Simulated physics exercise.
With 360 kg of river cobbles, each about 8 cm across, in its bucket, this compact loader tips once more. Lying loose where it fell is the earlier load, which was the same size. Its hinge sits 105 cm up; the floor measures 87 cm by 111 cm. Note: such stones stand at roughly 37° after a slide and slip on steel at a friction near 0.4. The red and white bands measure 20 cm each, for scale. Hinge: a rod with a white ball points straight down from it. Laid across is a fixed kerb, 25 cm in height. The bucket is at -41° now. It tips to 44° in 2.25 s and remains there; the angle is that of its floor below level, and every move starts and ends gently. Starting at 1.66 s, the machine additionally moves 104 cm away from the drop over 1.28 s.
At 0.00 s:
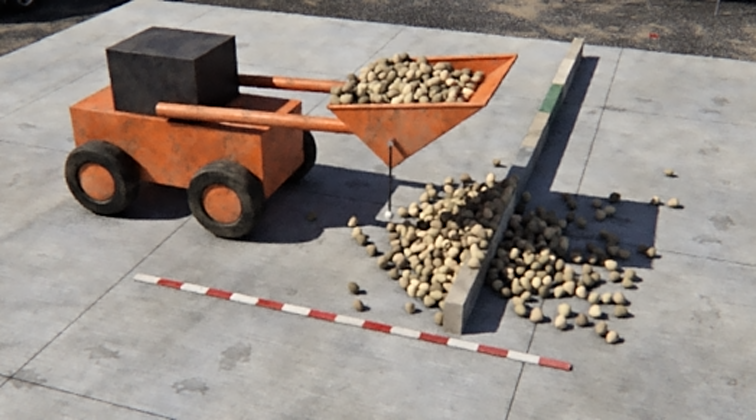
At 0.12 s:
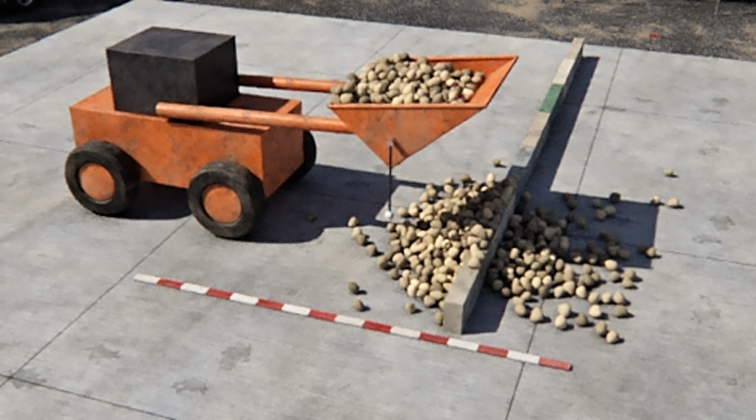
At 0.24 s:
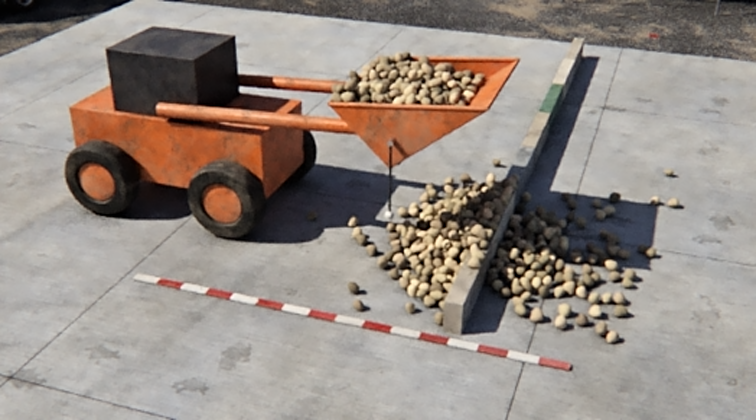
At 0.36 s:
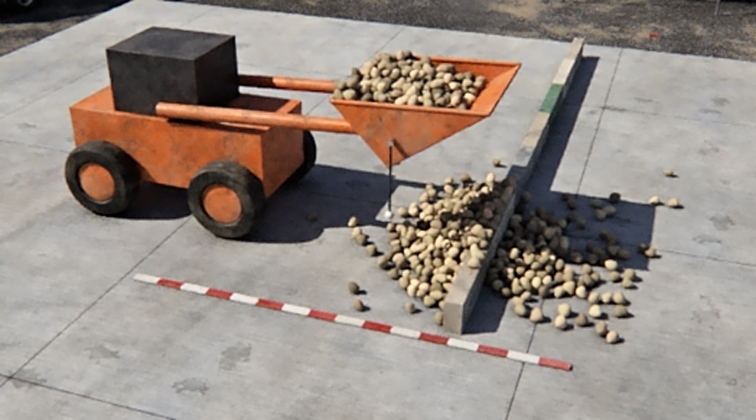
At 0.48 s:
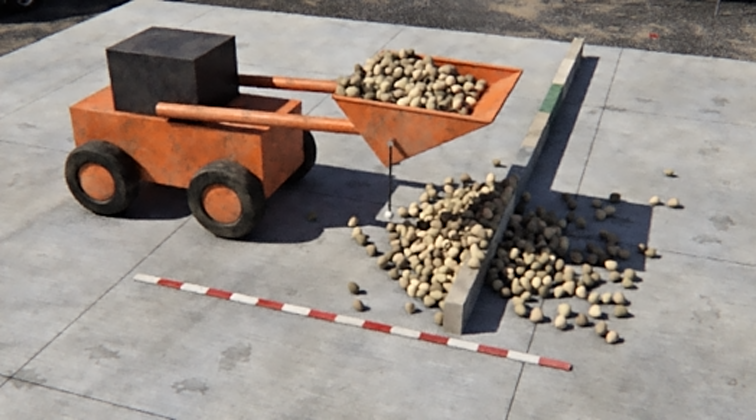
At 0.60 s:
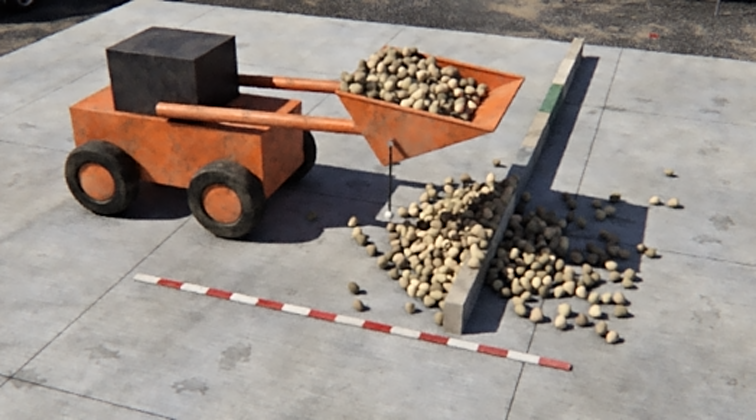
On a concrete yard, an orange loader stood still beside a loose heap of rounded stones lying across a low kerb, while its full bucket slowly tilted a little and the stones inside shifted slightly.
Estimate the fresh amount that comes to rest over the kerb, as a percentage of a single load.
About 38 per cent of a load.
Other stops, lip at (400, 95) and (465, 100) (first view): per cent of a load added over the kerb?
Roughly 0 and 15 percent, in that order.
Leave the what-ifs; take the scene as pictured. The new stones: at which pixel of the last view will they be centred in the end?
They settle centred around (468, 232).
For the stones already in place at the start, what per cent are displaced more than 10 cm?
About 10 %.
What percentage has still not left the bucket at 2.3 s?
About 0 per cent.
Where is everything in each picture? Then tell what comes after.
In the first picture, lip at (486, 105), floor tilted -41°, highest stones at (422, 71). The earlier load is highest near (490, 207), 33 cm above ground level, 72 % on this side of the kerb, 29 % over the kerb.
In the second picture, lip at (486, 106), floor tilted -40°, highest stones at (423, 72); the stones move at 0.1 m/s on average.
In the third picture, the bucket is at -38°, its lip at (488, 109); the top of the load is at (413, 69); the stones move at 0.1 m/s on average.
In the fourth picture, lip at (490, 115), floor tilted -35°, highest stones at (399, 66); the stones move at 0.1 m/s on average.
In the fifth picture, the bucket is at -31°, its lip at (492, 122); the top of the load is at (393, 61); the stones move at 0.2 m/s on average.
In the sixth picture, the bucket is at -26°, its lip at (494, 131); the top of the load is at (390, 58); the stones move at 0.2 m/s on average.
After 1.7 s the floor is at 31°; in per cent of one load, 93 in the bucket, 78 on this side of the kerb, 30 over the kerb; the foremost stones are at (648, 239).
After 2.3 s the floor is at 44°; in per cent of one load, 0 in the bucket, 134 on this side of the kerb, 66 over the kerb; the foremost stones are at (648, 239).
After 3.4 s the floor is at 44°; in per cent of one load, 0 in the bucket, 133 on this side of the kerb, 67 over the kerb; the foremost stones are at (669, 261).
After 6.0 s the floor is at 44°; in per cent of one load, 0 in the bucket, 133 on this side of the kerb, 67 over the kerb; the foremost stones are at (669, 261). Net gain over the kerb, 38.
